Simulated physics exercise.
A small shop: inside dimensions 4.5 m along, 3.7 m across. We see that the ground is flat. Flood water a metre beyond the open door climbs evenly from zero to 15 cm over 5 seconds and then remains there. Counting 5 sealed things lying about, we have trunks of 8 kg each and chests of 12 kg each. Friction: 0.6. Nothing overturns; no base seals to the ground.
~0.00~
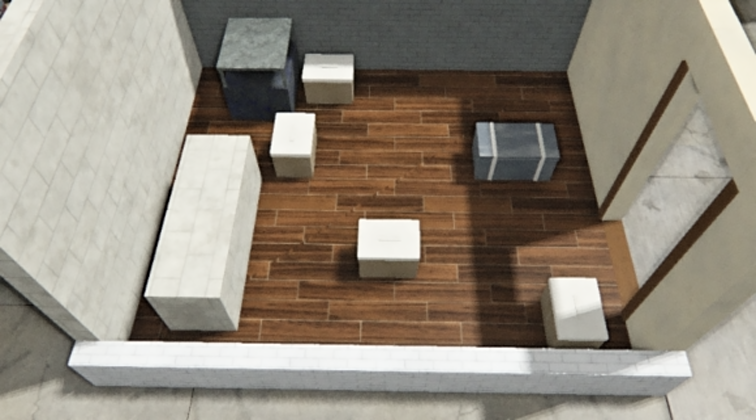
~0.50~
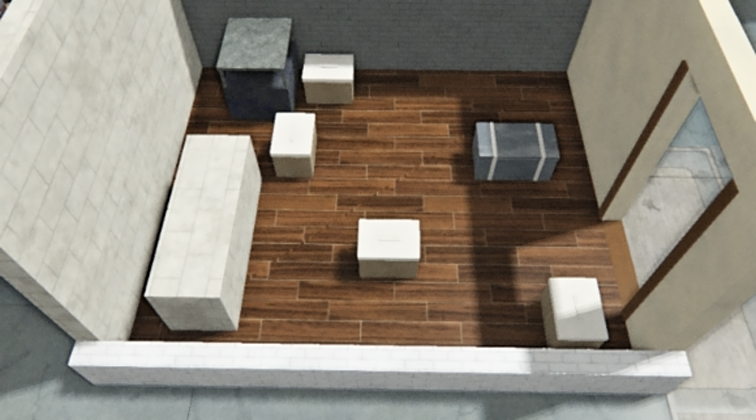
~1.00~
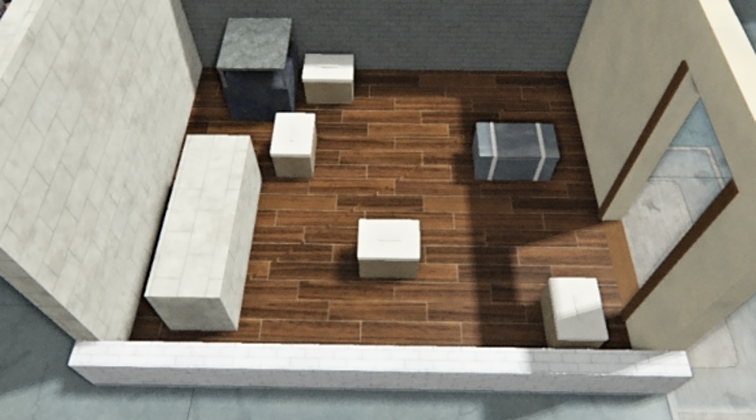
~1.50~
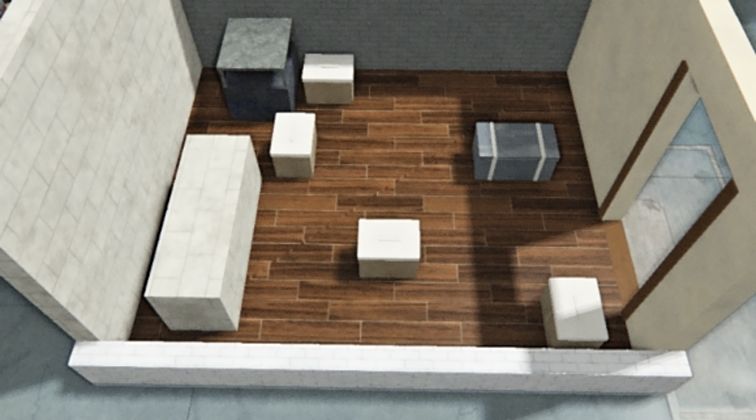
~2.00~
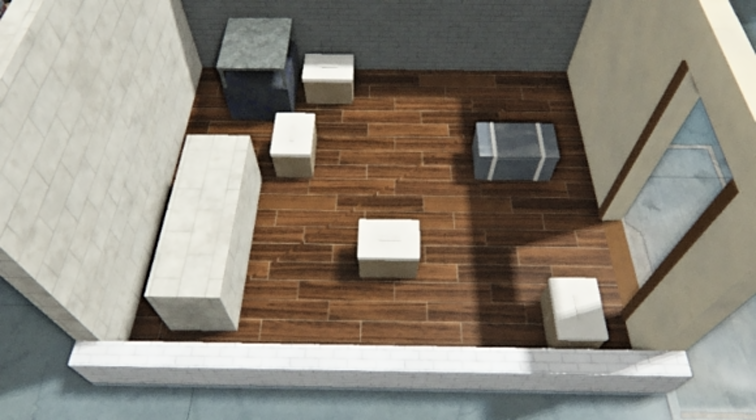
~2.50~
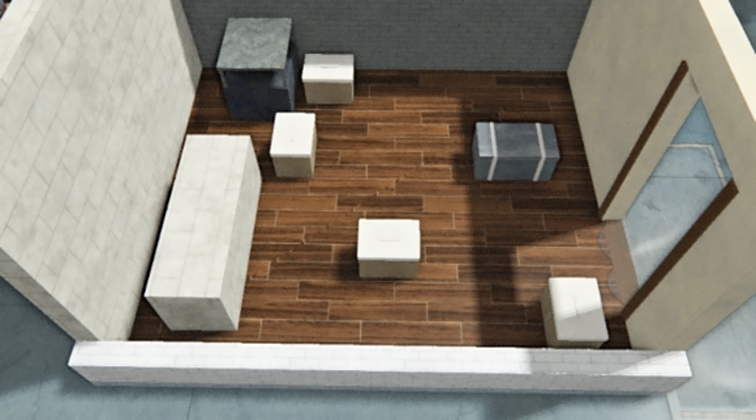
Pale blue-grey water spreads over the paving outside the walls and shows through the doorway on the right, reaching the threshold, while everything inside stays still and the camera holds steady. The small shop, with a dark wooden floor, is seen from high above its low white front wall. White boxes stand about the floor, with a long pale counter left, a dark block behind it, and a grey banded box right.
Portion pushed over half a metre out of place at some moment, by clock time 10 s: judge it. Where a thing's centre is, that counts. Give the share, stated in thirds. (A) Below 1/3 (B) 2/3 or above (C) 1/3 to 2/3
A.
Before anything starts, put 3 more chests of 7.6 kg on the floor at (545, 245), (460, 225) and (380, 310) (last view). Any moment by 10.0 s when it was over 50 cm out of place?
Result, in listed order: Exceeded / exceeded / exceeded.
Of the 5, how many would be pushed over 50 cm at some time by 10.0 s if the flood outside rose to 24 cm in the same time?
That would give 4.
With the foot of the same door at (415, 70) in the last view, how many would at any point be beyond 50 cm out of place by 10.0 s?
Then 1.
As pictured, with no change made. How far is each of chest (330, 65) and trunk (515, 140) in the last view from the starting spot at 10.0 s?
The first is 0 cm from its start, the second 0 cm.
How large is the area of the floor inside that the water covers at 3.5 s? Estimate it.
I'd put it close to 1.0 m2.
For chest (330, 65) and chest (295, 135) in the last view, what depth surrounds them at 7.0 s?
Some 1 cm at the first, some 3 cm at the second.
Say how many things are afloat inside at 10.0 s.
I'd say 1 of them.
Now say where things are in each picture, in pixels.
The first picture shows a trunk at (517, 140) rests on the ground; a chest at (328, 66), on the bottom; 0.0 m2 under water; 0 of 5 have shifted.
The second picture shows a trunk at (517, 140), on the bottom; a chest at (328, 66) rests on the ground; 0.0 m2 under water; 0 of 5 have shifted.
The third picture shows a trunk at (517, 140), on the bottom; a chest at (328, 66) rests on the ground; 0.0 m2 under water; 0 of 5 have shifted.
The fourth picture shows a trunk at (517, 140), on the bottom; a chest at (328, 66), on the bottom; water covers 0.0 m2; 0 of 5 have shifted.
The fifth picture shows a trunk at (517, 140) rests on the ground; a chest at (328, 66) rests on the ground; water covers 0.0 m2; 0 of 5 have shifted.
The sixth picture shows a trunk at (517, 140), on the bottom; a chest at (328, 66) rests on the ground; water covers 0.0 m2; 0 of 5 have shifted.
After 3.5 s 0 of 5 are over 50 cm from their spots; 0 afloat.
After 4.5 s 0 of 5 are over 50 cm from their spots; 0 afloat.
After 7.0 s 0 of 5 are over 50 cm from their spots; 0 afloat.
After 10.0 s 1 of 5 are over 50 cm from their spots, and 1 have been at some point; 1 afloat.
